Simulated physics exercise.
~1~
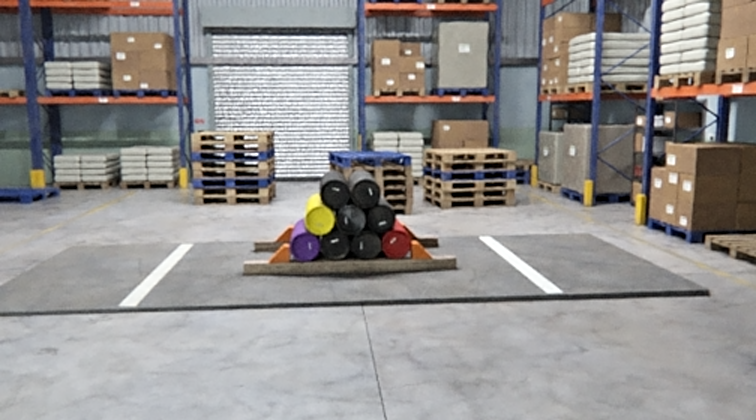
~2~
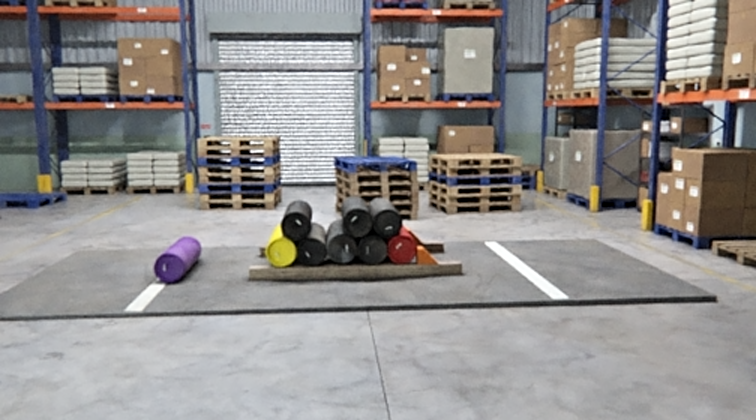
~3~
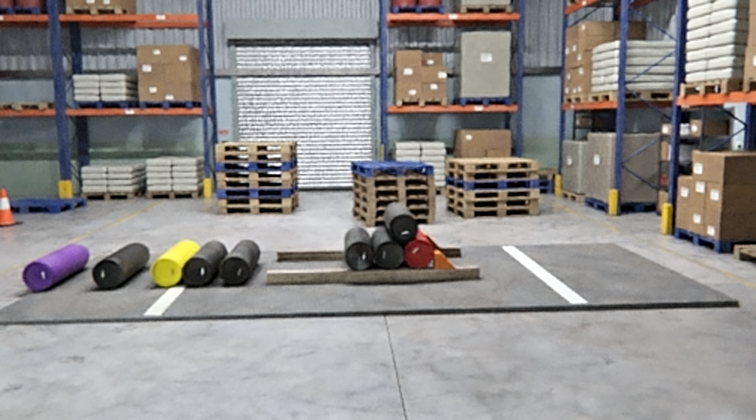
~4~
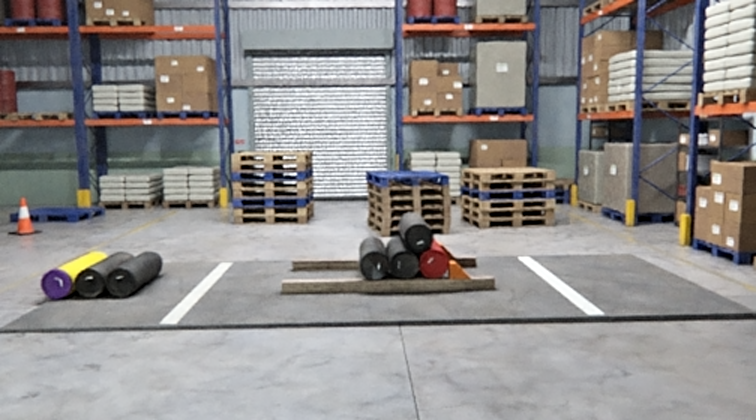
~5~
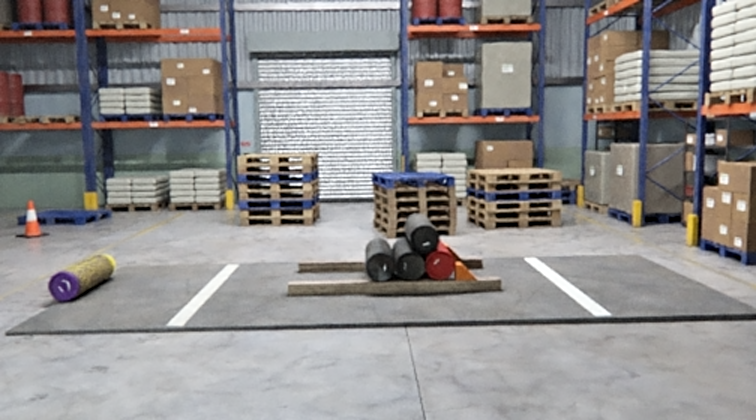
Stacked cylinders collapsing leftward on a warehouse floor, purple and yellow rolling past the left white line, red staying on the bearers.
